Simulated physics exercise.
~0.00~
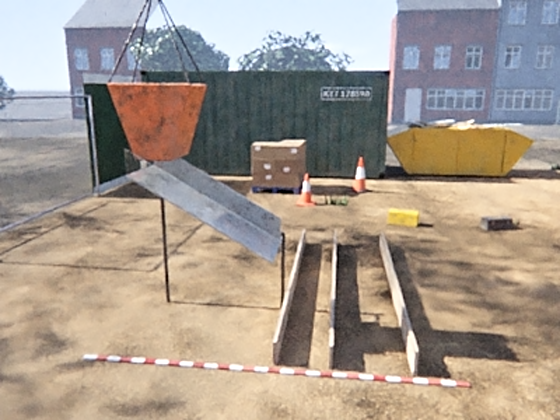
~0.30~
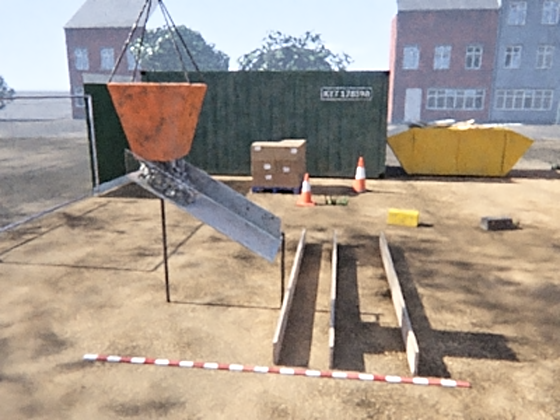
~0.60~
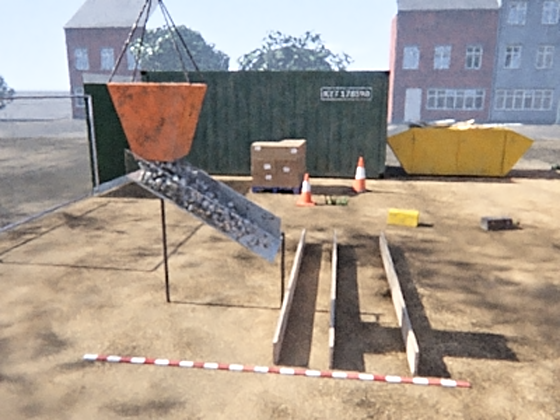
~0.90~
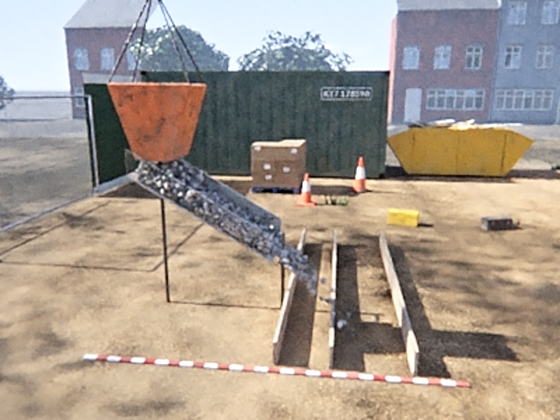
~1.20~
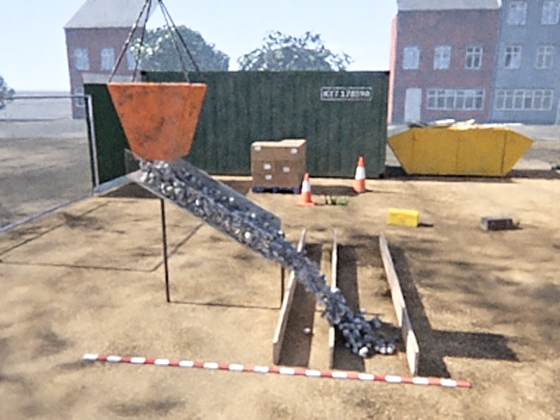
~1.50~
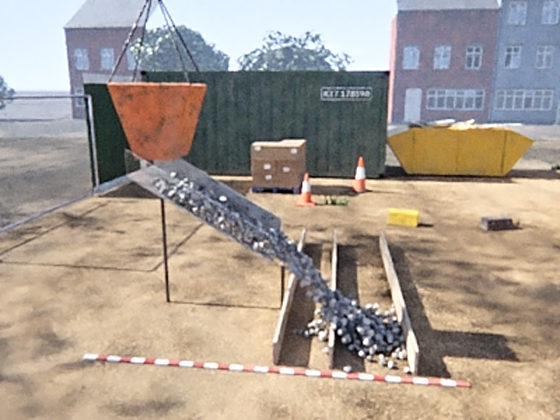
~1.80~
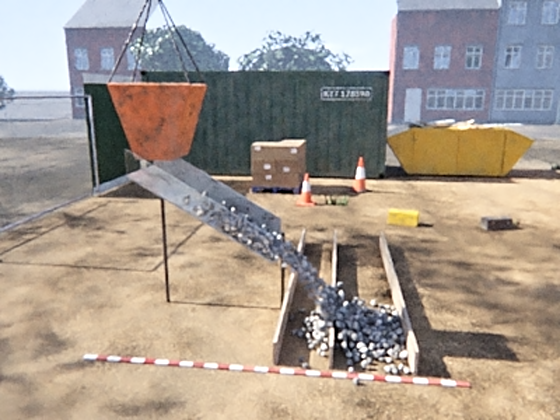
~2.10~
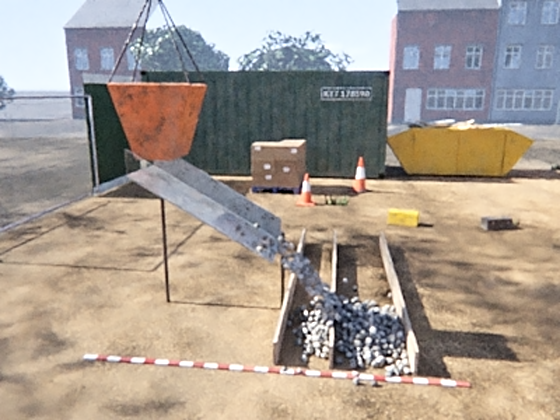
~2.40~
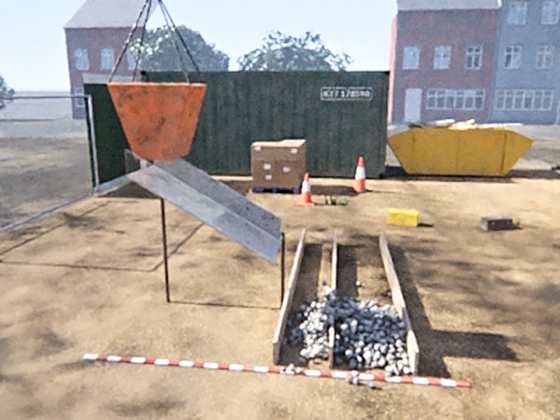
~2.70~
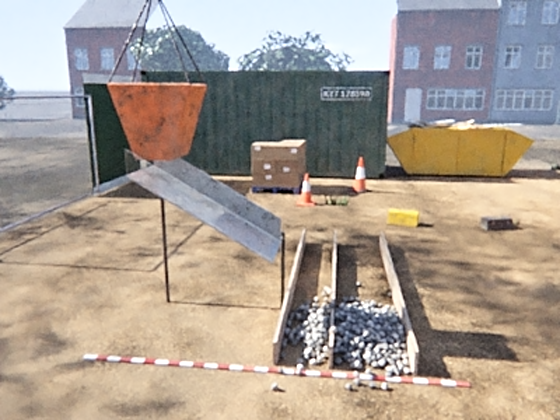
On a building site, grey stones poured from an orange hopper, slid down a sloping steel chute to the right and tumbled between three boards on the ground, settling mostly in the right bay with a smaller share in the left.
